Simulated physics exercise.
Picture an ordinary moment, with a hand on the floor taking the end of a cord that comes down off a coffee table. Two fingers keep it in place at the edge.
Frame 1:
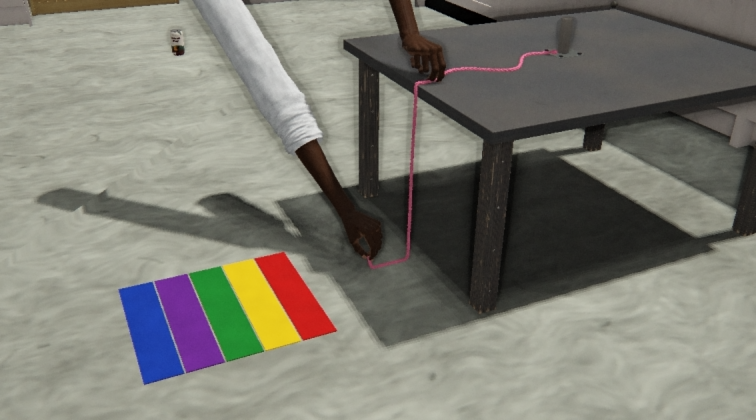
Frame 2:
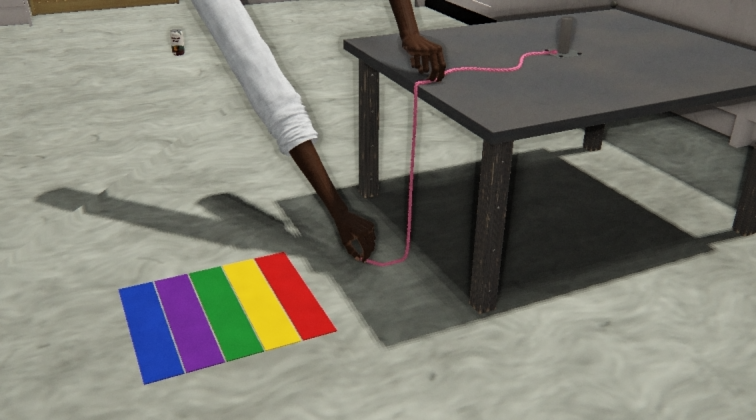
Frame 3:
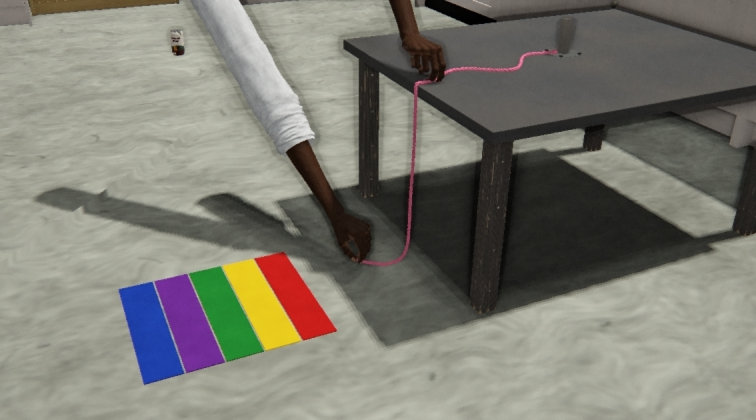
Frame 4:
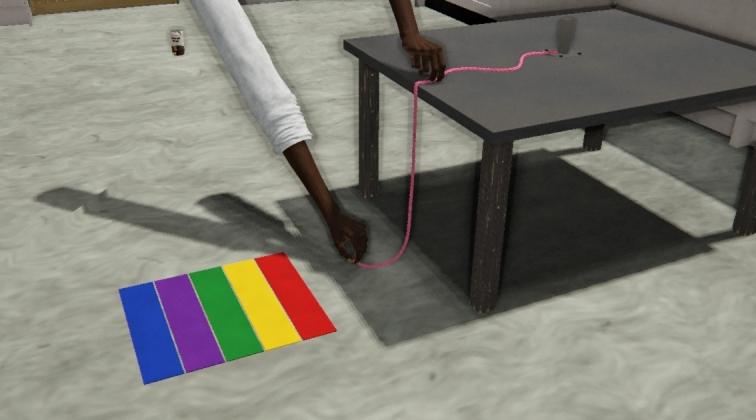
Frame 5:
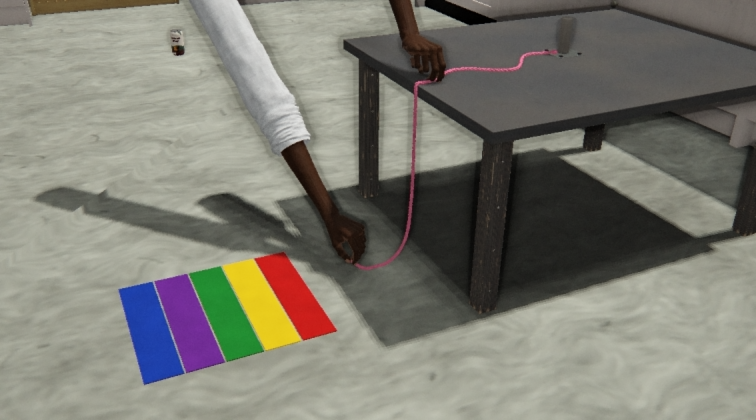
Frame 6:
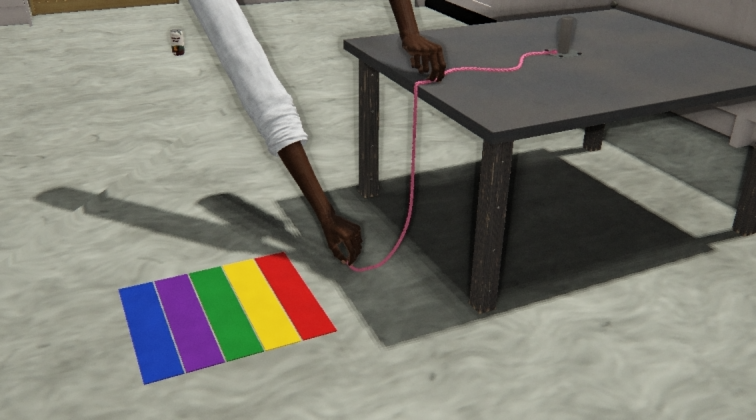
In the video, one hand holds a pink cord at the edge of a gray table while the other, near the floor, draws the cord's end slightly left beside a panel of colored stripes, and the hanging part curves gently.
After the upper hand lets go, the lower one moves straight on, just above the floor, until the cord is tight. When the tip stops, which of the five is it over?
The green one.
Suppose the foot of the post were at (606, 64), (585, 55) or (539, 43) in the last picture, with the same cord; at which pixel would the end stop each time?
Per try, approx.: (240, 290); (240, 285); (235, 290).
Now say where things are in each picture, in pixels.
End (368, 257); red (310, 319); yellow (274, 329); green (237, 338); purple (199, 349); blue (158, 360), in the first frame.
End (361, 259); cord through (529, 54) (501, 70) (441, 75) (415, 119) (411, 185) (407, 249), in the second frame.
End (358, 260), in the third frame.
End (354, 261); cord through (529, 54) (501, 70) (441, 75) (415, 119) (412, 185) (403, 249), in the fourth frame.
End (352, 261), in the fifth frame.
End (348, 262); cord through (529, 54) (501, 70) (441, 75) (415, 119) (412, 184) (395, 249), in the sixth frame.
A little later, end near (282, 278); over red.
Next, end near (243, 287); over yellow.
When it is tight, end near (219, 293); over green. The end stops over the green strip.
